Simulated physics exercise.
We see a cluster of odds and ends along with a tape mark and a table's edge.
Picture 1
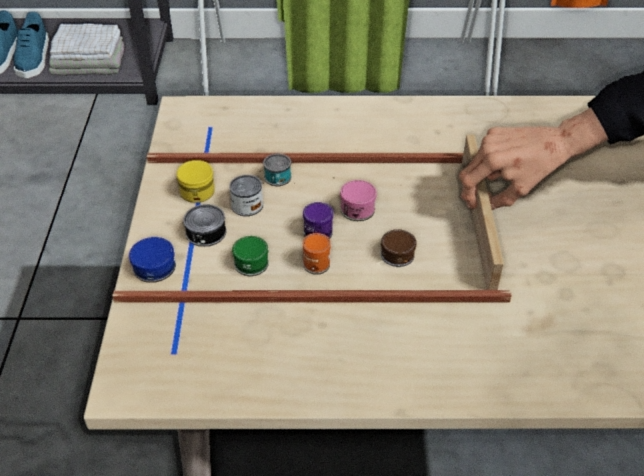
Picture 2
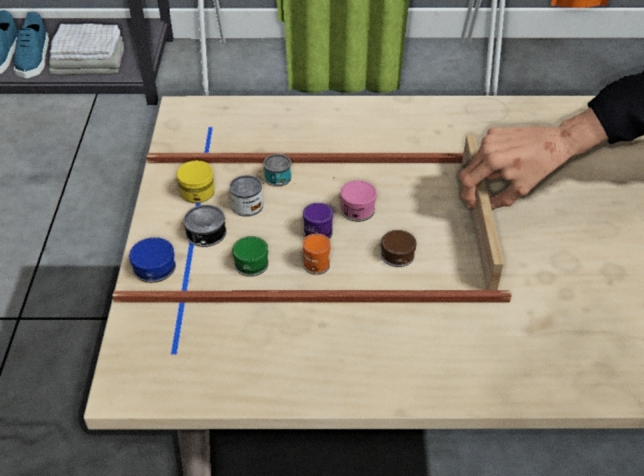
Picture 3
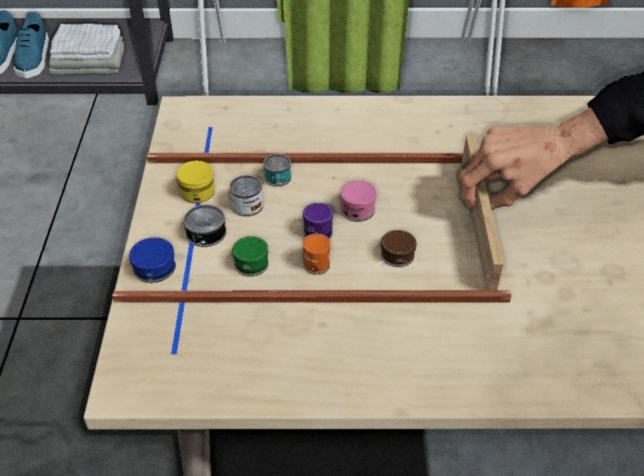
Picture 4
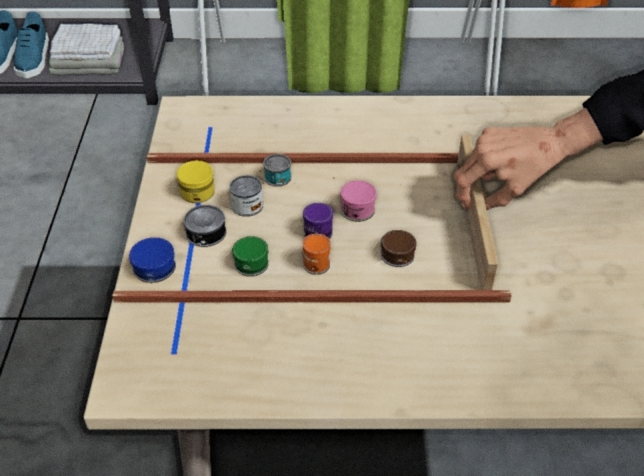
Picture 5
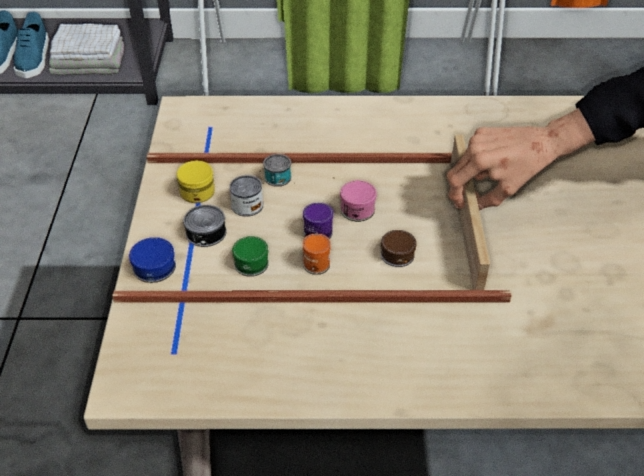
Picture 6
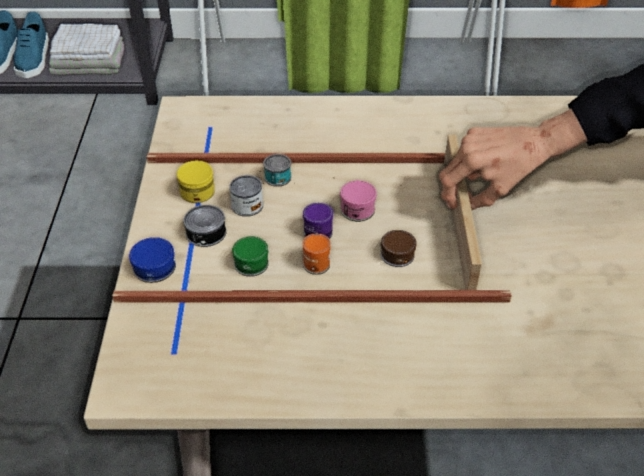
A hand in a dark sleeve slides an upright wooden board slightly leftward between two reddish-brown rails, while the tins and the camera stay still. The pale wooden table stands on grey tiles, seen from above at an angle. Blue, yellow and black tins sit leftmost near a blue tape line, with white, teal, green, purple, orange, pink and brown ones to their right.
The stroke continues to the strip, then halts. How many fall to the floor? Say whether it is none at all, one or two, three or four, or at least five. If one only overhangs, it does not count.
A couple at most slip off, not zero.
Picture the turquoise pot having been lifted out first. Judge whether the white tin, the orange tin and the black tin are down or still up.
The white tin does not fall; the orange tin remains up; the black tin is kept.
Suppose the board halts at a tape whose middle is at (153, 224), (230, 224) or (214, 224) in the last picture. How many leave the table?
Tallies in the order given: 5, 0, 0.
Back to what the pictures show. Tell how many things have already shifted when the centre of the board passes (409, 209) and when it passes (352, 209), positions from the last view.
The first count is 1, and then it's 3.
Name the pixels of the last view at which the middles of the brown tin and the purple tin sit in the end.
About (172, 250), and about (178, 223).
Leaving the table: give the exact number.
1.
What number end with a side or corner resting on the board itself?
It ends up touching 5.
Early on, none off yet; blue tin at rest near (153, 260); yellow tub at rest near (196, 182); black tin at rest near (205, 226).
Finally, the number that fall off is one or two; lost, blue tin.
